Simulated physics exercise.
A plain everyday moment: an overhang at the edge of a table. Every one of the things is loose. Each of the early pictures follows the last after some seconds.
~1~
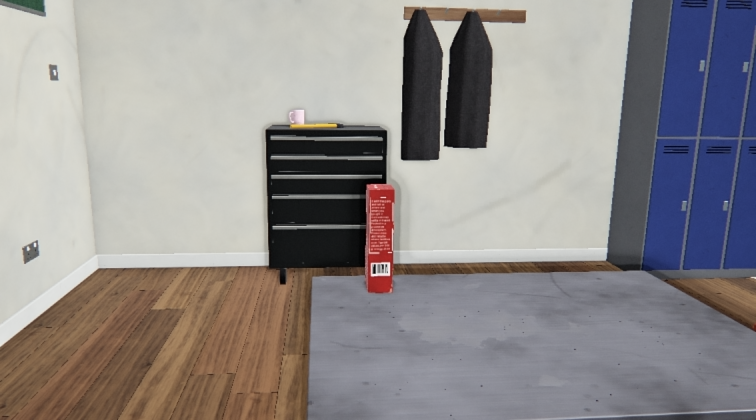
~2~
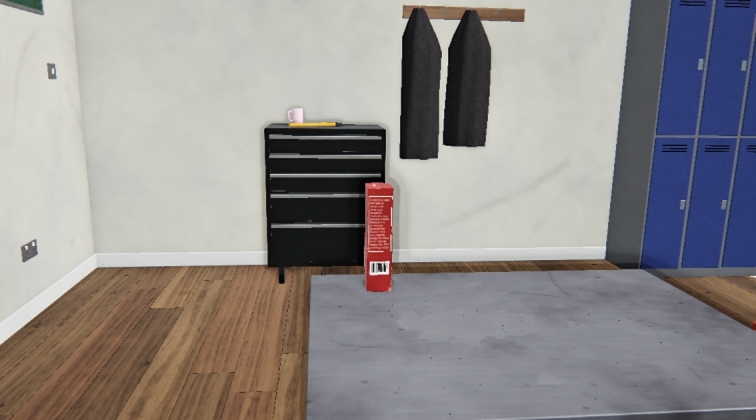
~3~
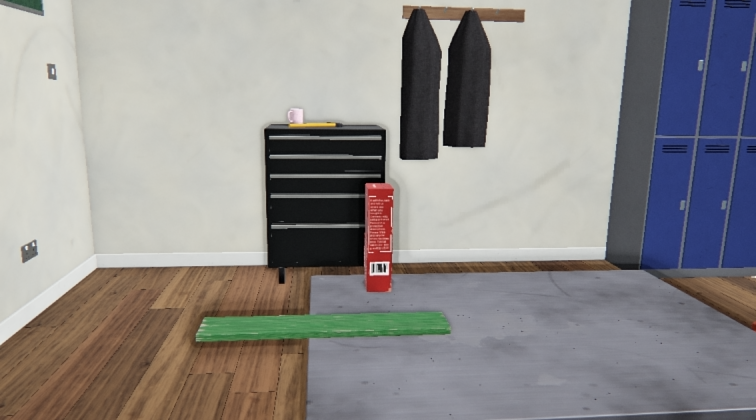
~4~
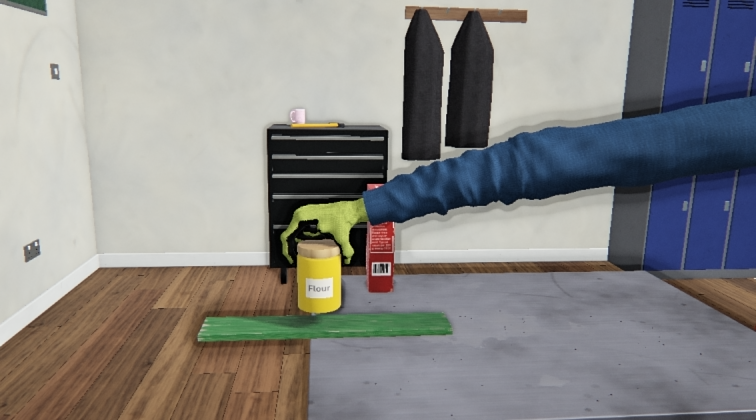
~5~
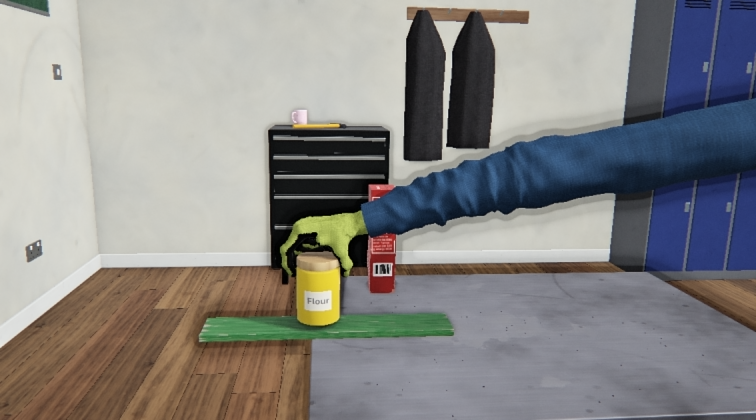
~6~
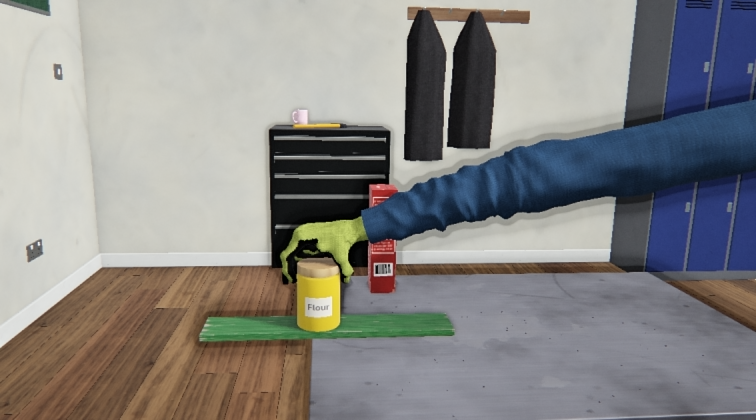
The video shows a red carton standing near a black drawer cabinet before a green plank appears in front of it. Then a yellow-green hand in a blue sleeve lowers a yellow jar labelled flour onto the plank.
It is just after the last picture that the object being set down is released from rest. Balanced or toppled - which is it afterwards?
It is well supported.
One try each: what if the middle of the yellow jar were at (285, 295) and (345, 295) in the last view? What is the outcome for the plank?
So, first go it tumbles down, second go it stays in place.
Then, 0.40 s on from there, no change.
Then, 0.80 s on from there, yellow jar resting near (319, 293).
In the end, all 3 unmoved. At the end, from the last picture's camera, yellow jar near (319, 293). The plank keeps its balance.
